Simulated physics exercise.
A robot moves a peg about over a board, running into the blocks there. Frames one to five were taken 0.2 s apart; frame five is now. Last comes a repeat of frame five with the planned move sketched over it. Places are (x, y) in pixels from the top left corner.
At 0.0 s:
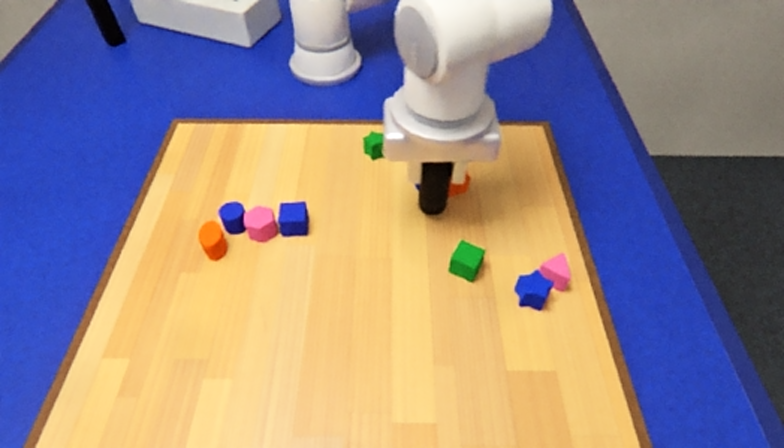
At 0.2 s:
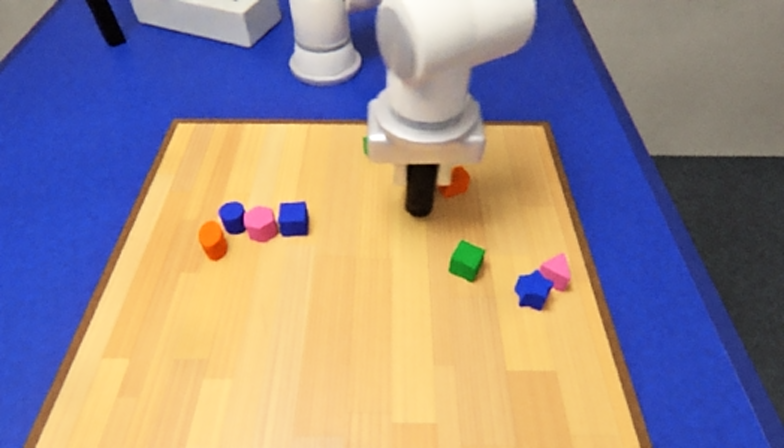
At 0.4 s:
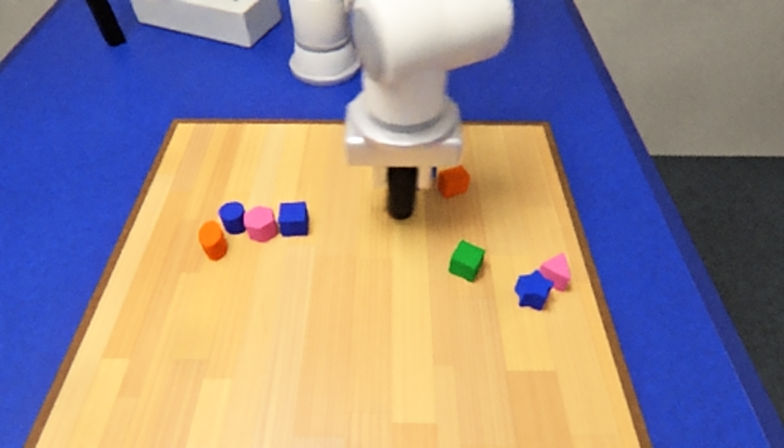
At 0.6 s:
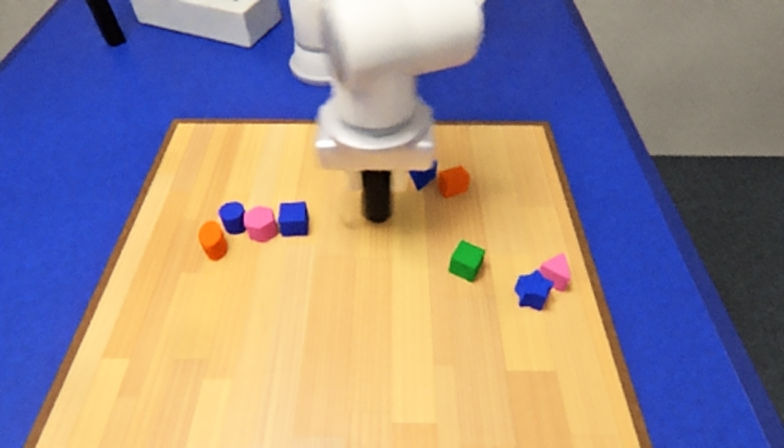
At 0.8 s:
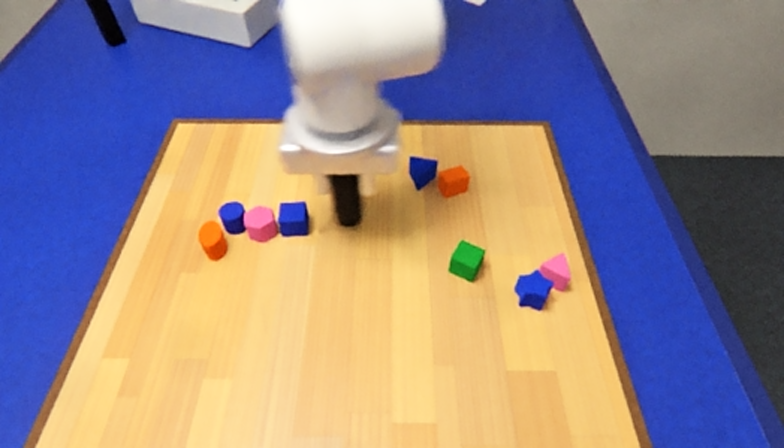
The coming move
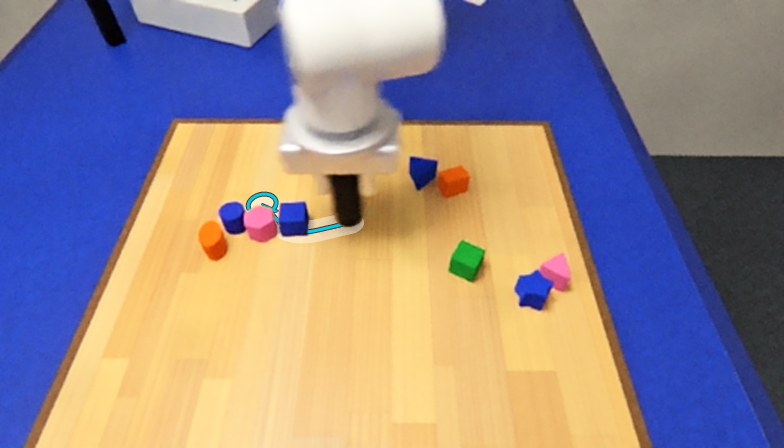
A white robot arm with a black peg moved steadily left across a wooden board, passing in front of a few small colored blocks, and none of the blocks in view shifted.
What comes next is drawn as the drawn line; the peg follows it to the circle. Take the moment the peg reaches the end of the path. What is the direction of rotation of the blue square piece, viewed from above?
My answer: Anticlockwise.
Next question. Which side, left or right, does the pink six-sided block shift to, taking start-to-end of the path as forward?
It is pushed towards the left-hand side.
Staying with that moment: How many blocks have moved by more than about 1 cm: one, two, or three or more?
A group of three or more is moved.
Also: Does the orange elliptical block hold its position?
Answer: No.
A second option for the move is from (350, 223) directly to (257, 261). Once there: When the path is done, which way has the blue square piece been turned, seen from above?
It swings round clockwise.
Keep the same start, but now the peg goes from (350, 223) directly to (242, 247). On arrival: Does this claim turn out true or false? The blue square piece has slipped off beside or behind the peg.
The claim does not hold.
The line goes from (350, 223) via (314, 231) and (282, 224), ending at (262, 204).
On the path given first. One third of the way, peg (313, 225); pink six-sided block (255, 217); blue square piece (283, 213).
Two thirds of the way, peg (280, 218); orange elliptical block (202, 236), turned 30° anticlockwise; blue round block (201, 205); pink six-sided block (220, 217); blue square piece (248, 208).
At the end, peg (260, 198); orange elliptical block (199, 238), turned 45° anticlockwise; blue round block (193, 204); pink six-sided block (210, 217), turned 20° anticlockwise; blue square piece (234, 202), turned 35° anticlockwise.
